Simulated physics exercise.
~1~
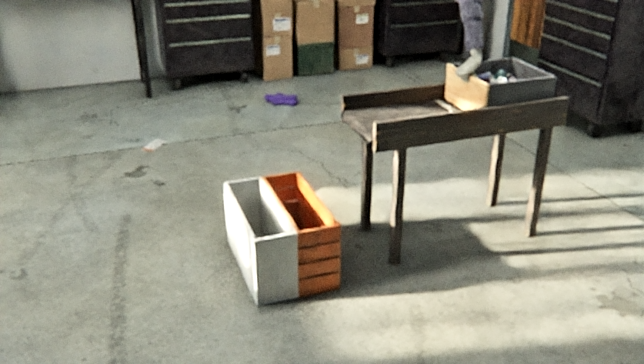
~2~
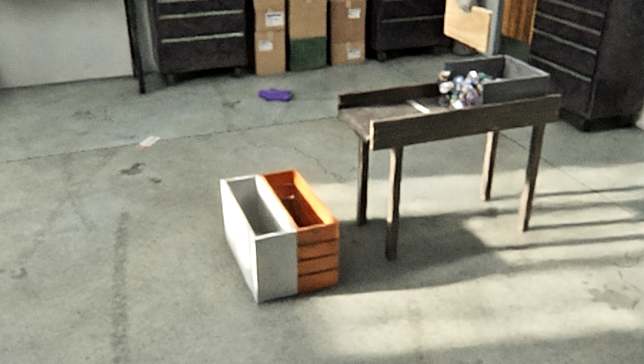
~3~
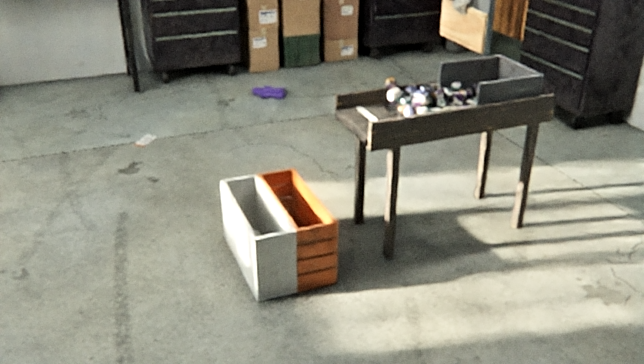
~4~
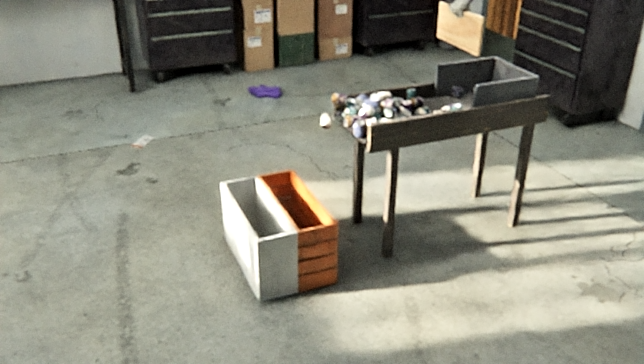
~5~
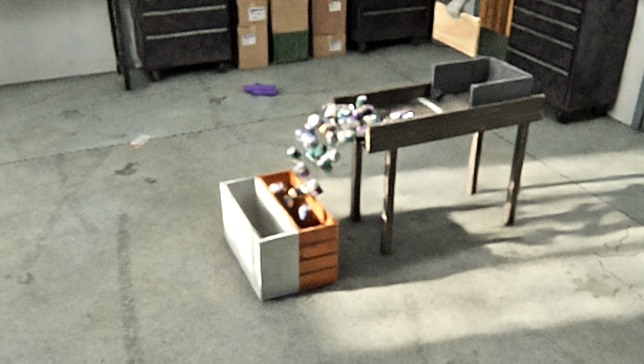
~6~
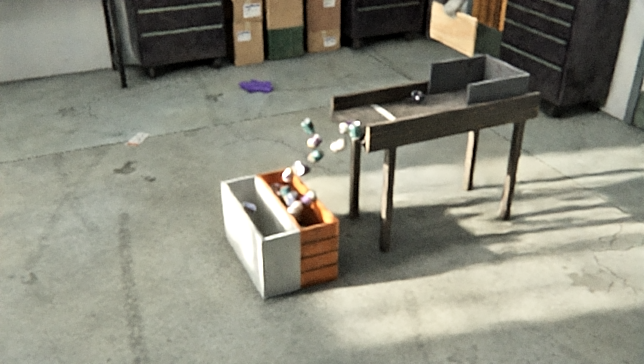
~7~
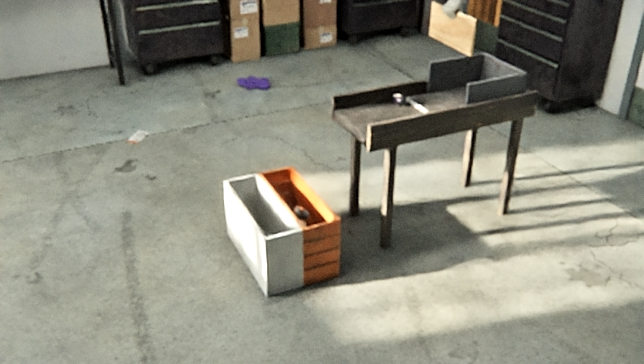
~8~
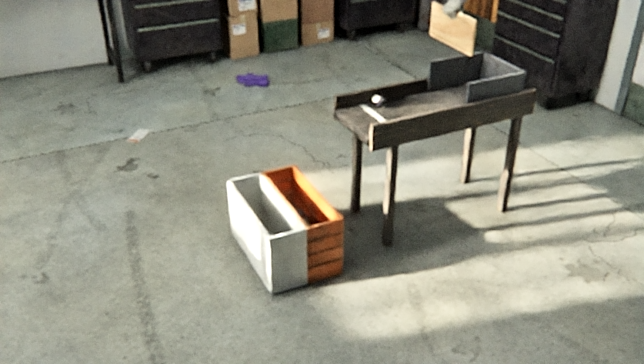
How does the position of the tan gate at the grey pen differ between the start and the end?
At the start the gate stands upright down at the front of the grey pen, closing it off. By the end it is raised above the pen, still upright, leaving the way onto the belt open.
A dark, table-like belt stands on a sunlit concrete workshop floor, seen from above as the view drifts slightly sideways. A grey pen of small cans sits at its right end behind a tan gate, with an orange tub and a white tub on the floor to the left. The gate lifts, and the loose cans ride left along the belt in a spreading cluster. They spill off the end in a stream, most dropping into the orange tub. The stream thins out, leaving the pen empty and one small can still on the belt.
